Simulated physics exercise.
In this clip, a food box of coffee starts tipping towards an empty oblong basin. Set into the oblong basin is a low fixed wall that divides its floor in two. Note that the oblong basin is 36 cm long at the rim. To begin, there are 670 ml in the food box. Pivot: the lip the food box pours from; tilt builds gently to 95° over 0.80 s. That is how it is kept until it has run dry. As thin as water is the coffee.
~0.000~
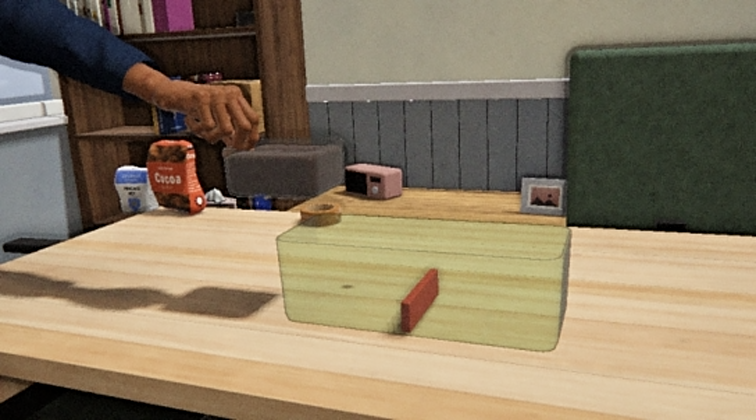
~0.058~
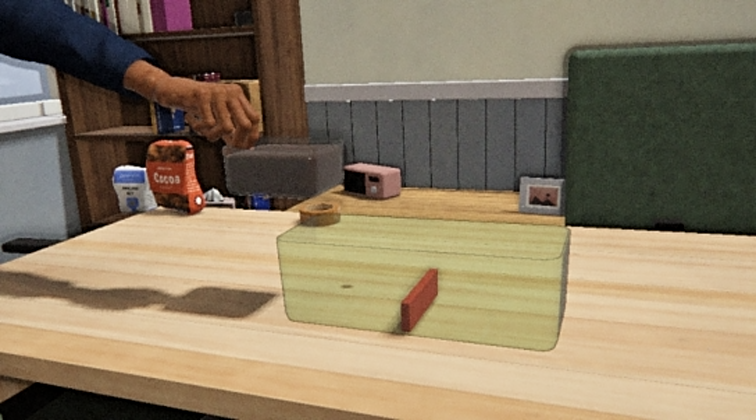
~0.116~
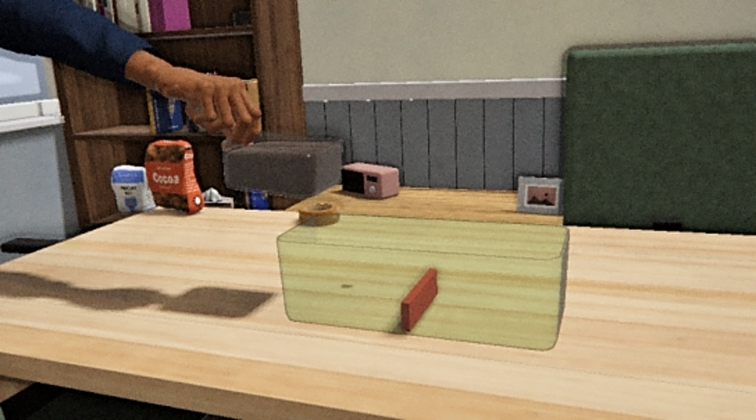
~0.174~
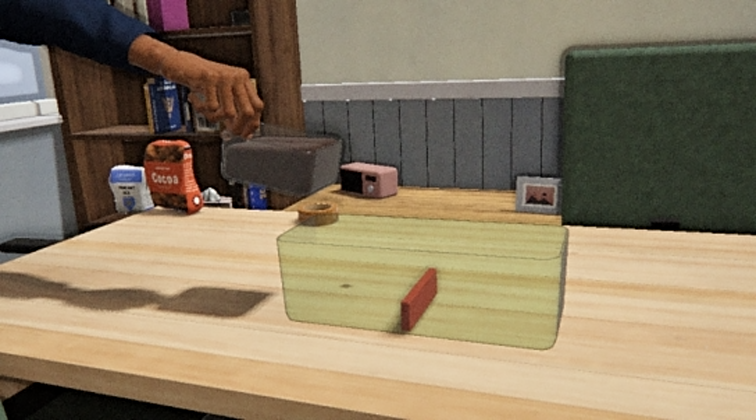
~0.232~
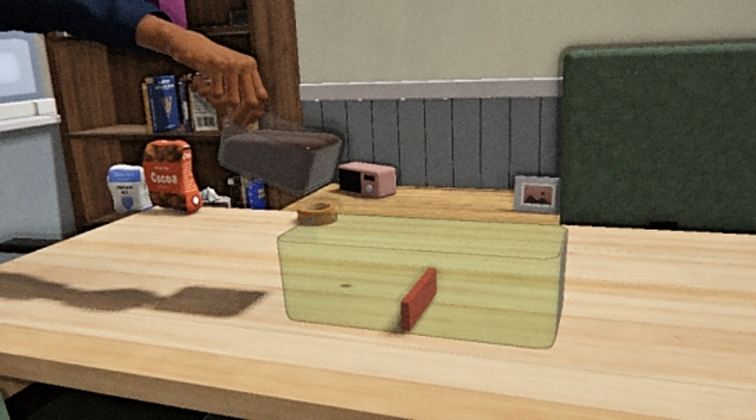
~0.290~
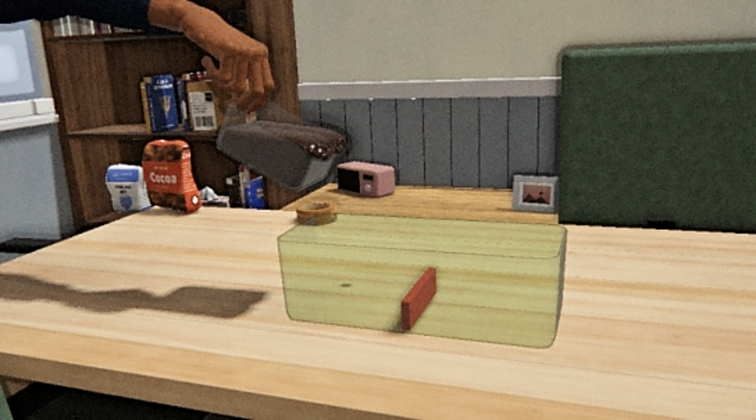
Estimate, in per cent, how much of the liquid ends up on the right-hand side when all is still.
44 %.
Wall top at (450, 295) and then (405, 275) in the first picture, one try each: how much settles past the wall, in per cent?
15 then 65 %.
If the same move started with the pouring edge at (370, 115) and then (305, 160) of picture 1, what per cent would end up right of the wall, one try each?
Result: 80 per cent, then 15 per cent.
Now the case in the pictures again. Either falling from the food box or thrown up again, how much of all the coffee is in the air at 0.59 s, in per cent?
Roughly 50 percent.
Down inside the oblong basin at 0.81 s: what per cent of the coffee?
About 84 per cent.
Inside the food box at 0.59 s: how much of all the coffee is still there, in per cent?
About 30 per cent.
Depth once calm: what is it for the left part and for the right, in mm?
I'd expect close to 16 mm on the left and close to 12 mm on the right.
After 0.59 s the tilt is 80° and 29 per cent is still to pour, 21 is left of the wall and 0 right of it.
After 0.81 s the tilt is 95° and 6 per cent is still to pour, 37 is left of the wall and 46 right of it.
After 1.05 s the tilt is 95° and 2 per cent is still to pour, 47 is left of the wall and 44 right of it.
After 1.30 s the tilt is 95° and 0 per cent is still to pour, 49 is left of the wall and 44 right of it.
In the end 50 per cent lies left of the wall, 44 right of it and 6 outside.
